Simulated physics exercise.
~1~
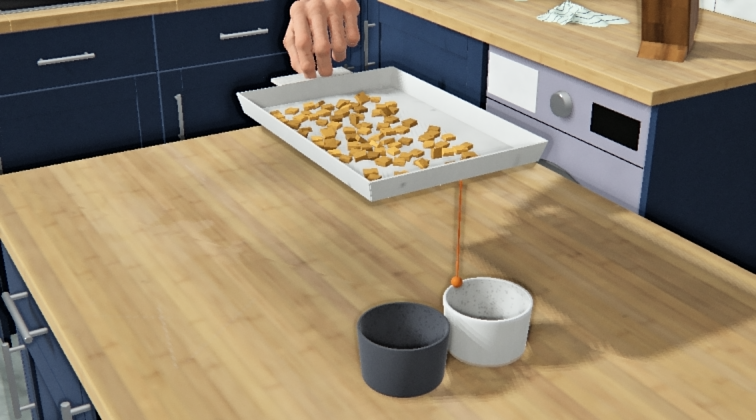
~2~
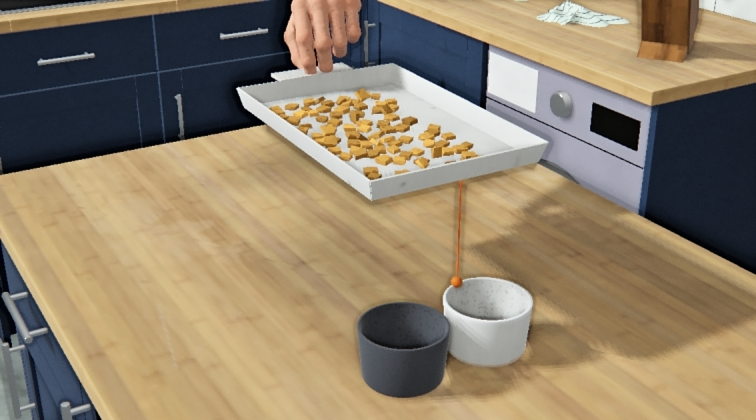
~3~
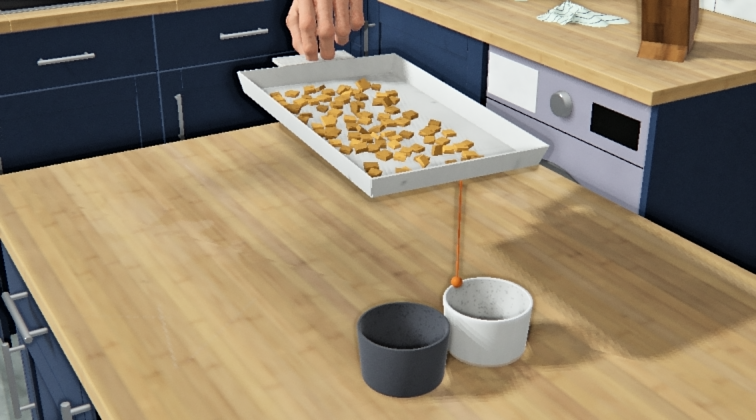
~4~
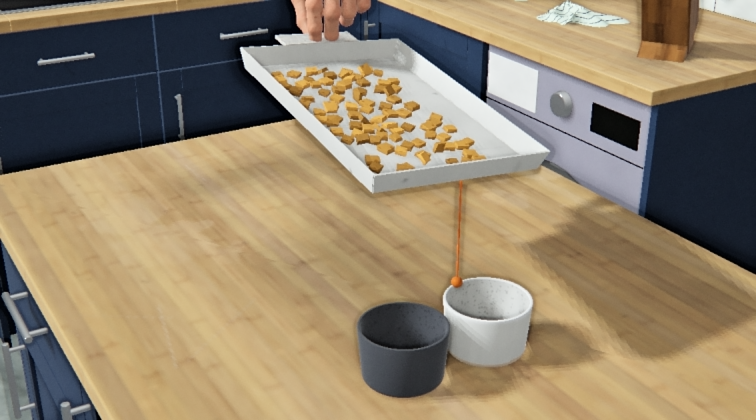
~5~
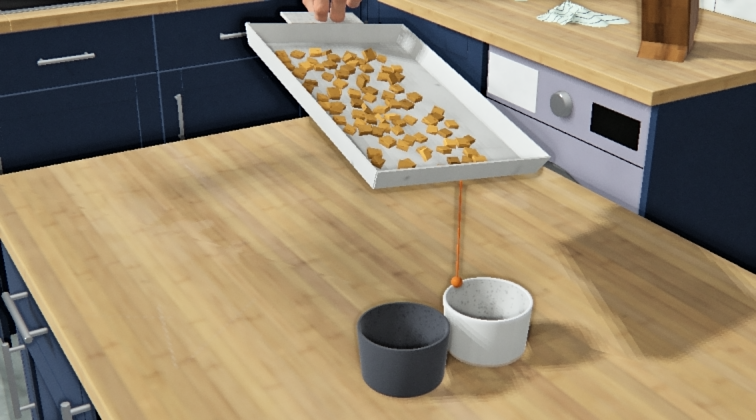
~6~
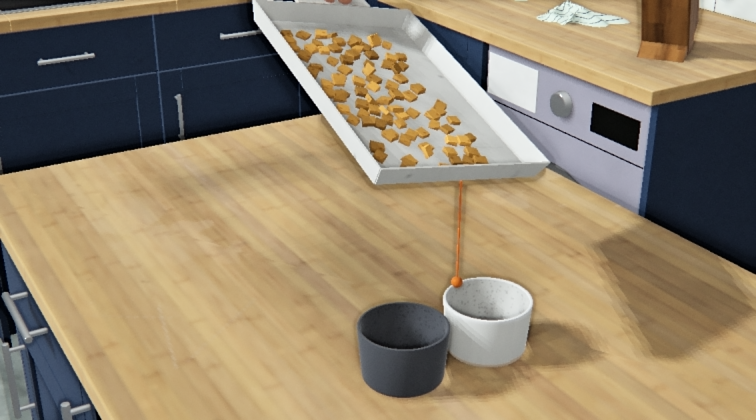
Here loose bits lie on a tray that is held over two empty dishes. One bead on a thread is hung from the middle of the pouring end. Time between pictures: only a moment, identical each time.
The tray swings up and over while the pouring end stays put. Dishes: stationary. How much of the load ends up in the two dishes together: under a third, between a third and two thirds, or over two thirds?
The share caught will be small, beneath a third of the load.
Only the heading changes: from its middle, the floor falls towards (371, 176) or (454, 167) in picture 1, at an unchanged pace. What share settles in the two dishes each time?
50 % and 30 %.
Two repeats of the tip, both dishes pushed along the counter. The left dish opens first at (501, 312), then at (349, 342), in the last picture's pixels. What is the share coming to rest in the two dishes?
30 %, then 0 %.
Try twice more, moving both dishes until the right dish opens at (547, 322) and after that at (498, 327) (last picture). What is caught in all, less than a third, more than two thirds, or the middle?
In turn: Under a third; under a third.
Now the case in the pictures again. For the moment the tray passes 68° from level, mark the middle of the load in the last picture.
I'd put it at about (503, 164).
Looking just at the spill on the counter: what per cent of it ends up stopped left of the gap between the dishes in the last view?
Left fraction: Around 0 per cent.
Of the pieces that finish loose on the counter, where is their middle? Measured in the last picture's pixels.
Approximate centre, last frame: (540, 322).
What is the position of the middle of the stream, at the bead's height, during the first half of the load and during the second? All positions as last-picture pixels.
It passes near (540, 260) first and then near (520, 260).
Just after the last frame, tray tipped steeply; almost all on the tray; about a tenth in the air.
A moment on, tray tipped past a quarter turn; about a tenth on the tray; about a tenth in the right dish; roughly half outside both; roughly a quarter in the air.
Further on, tray tipped past a quarter turn; about a tenth in the right dish; the larger part outside both.
When it is over, tray tipped past a quarter turn; not one in the left dish; about a tenth in the right dish; the larger part outside both.
